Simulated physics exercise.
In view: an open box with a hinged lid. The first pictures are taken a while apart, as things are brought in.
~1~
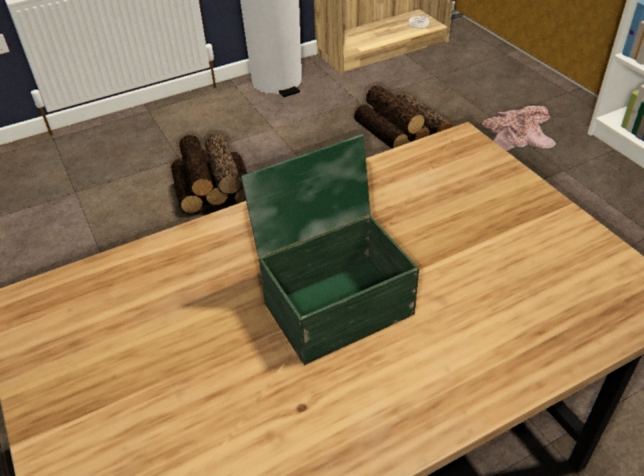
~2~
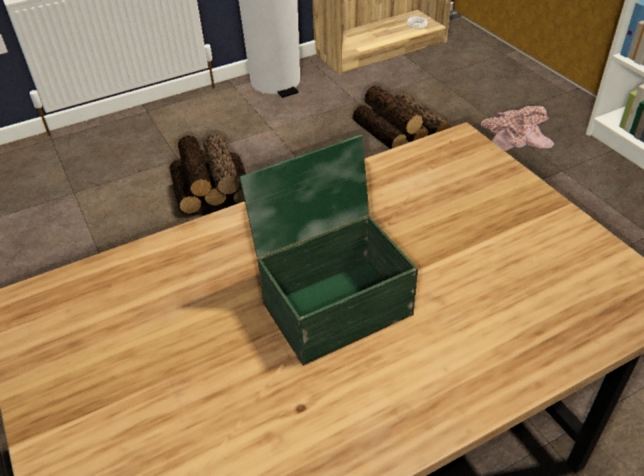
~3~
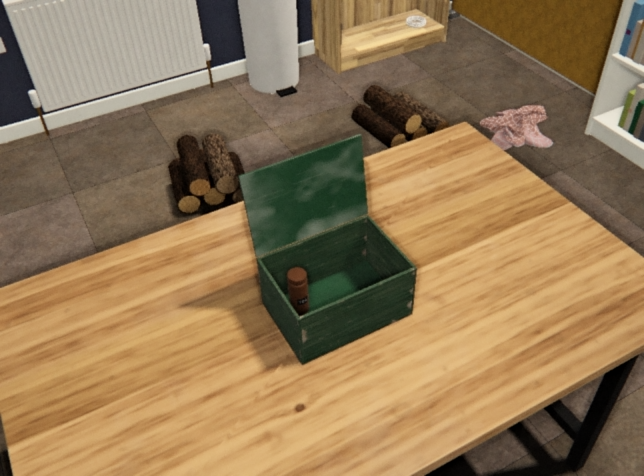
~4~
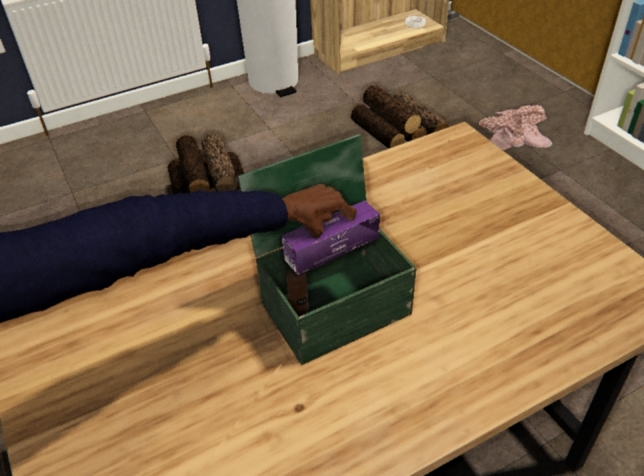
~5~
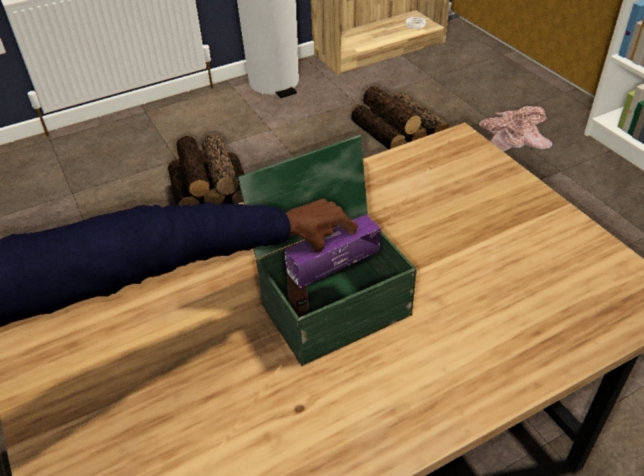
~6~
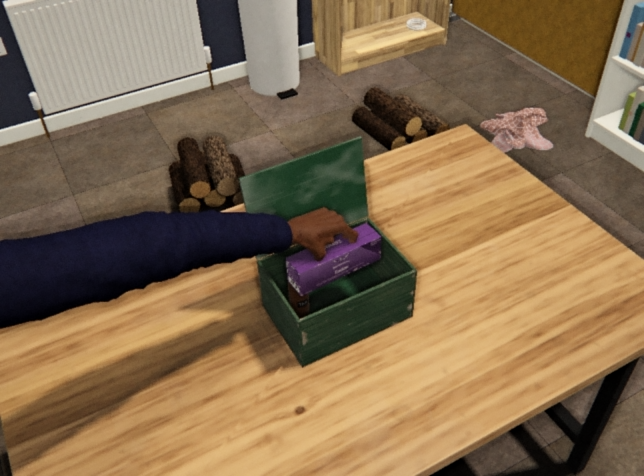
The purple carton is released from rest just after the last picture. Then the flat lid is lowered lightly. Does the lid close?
In the end the lid closes.
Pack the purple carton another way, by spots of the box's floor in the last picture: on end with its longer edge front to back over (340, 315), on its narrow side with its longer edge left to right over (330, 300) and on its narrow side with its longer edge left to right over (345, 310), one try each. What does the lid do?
First, it stays ajar; second, it sits on the rim; third, it closes.
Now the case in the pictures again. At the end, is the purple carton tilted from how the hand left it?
The purple carton tips.
Then, 1.00 s after the last picture, lid starting down; purple carton on its side near (336, 312).
Then, 1.80 s after the last picture, lid 45° above the rim; purple carton on its side near (336, 312).
At rest, lid shut; tipped over in the box, purple carton; brown shaker in place. Seen from the same camera at the end, purple carton near (336, 312).
